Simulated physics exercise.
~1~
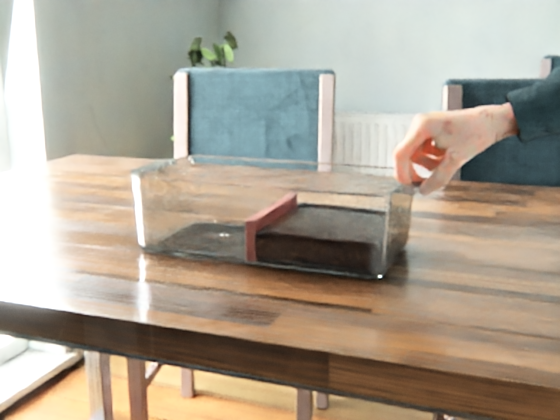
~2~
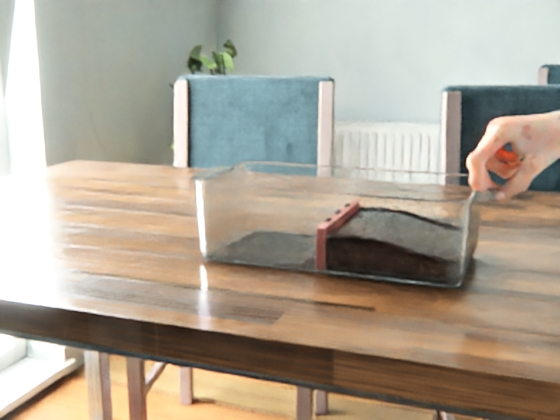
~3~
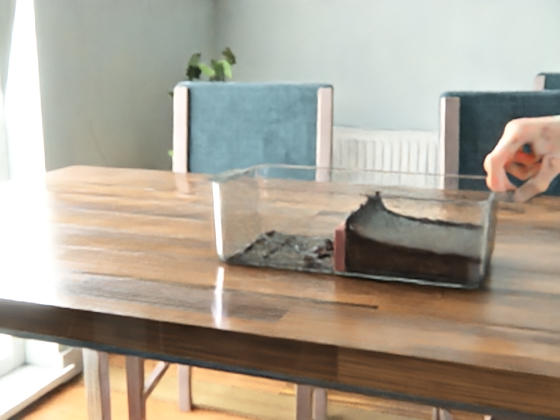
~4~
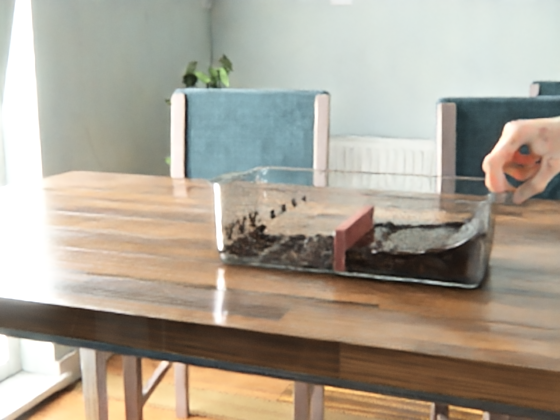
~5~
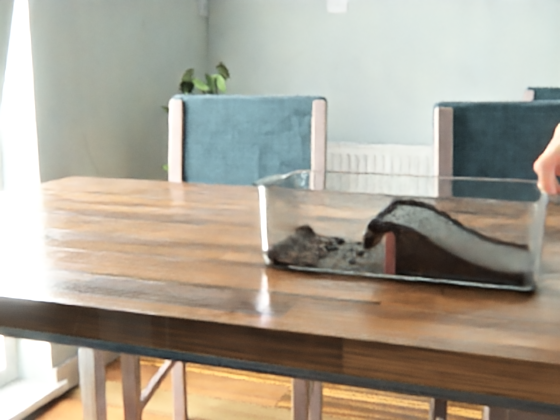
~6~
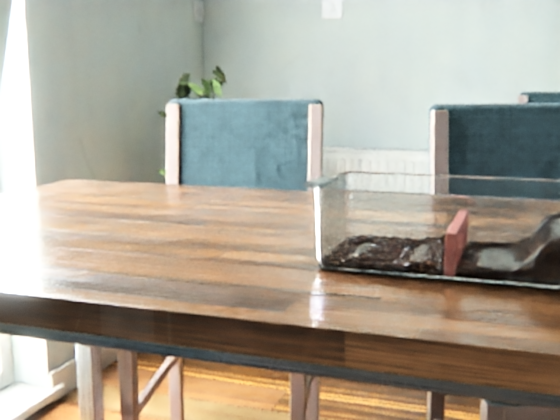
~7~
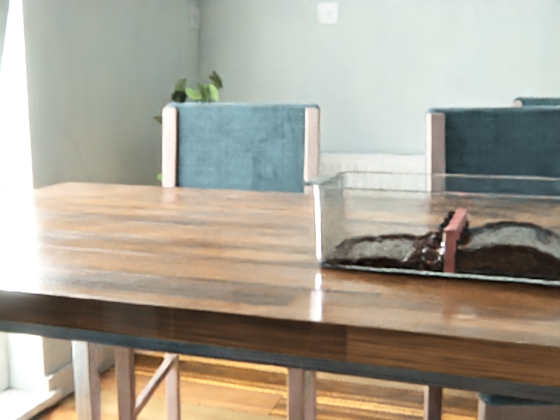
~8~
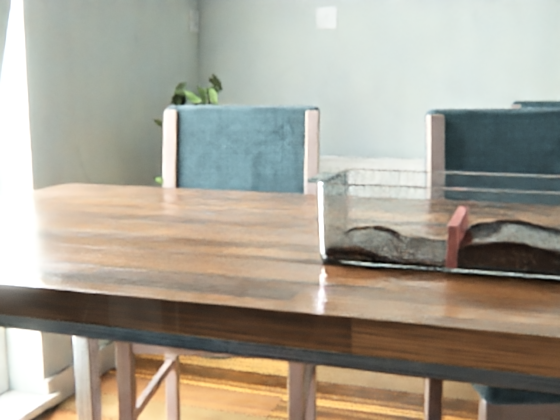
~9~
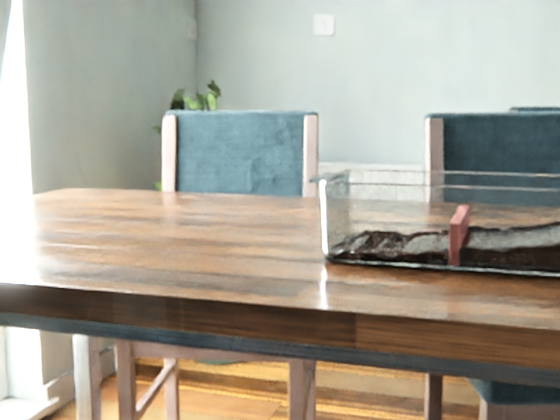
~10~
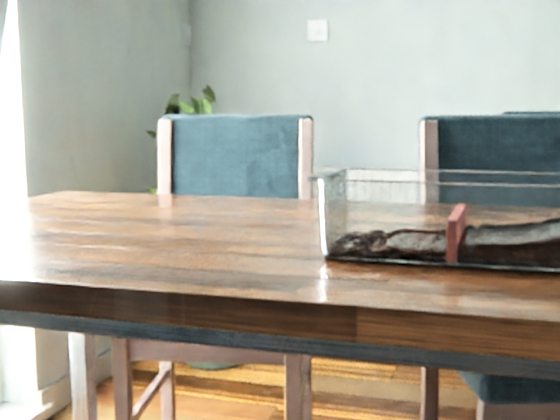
On a wooden dining table, a hand pulls a clear box rightward in two goes, dark coffee sloshing over its red divider and settling on both sides.
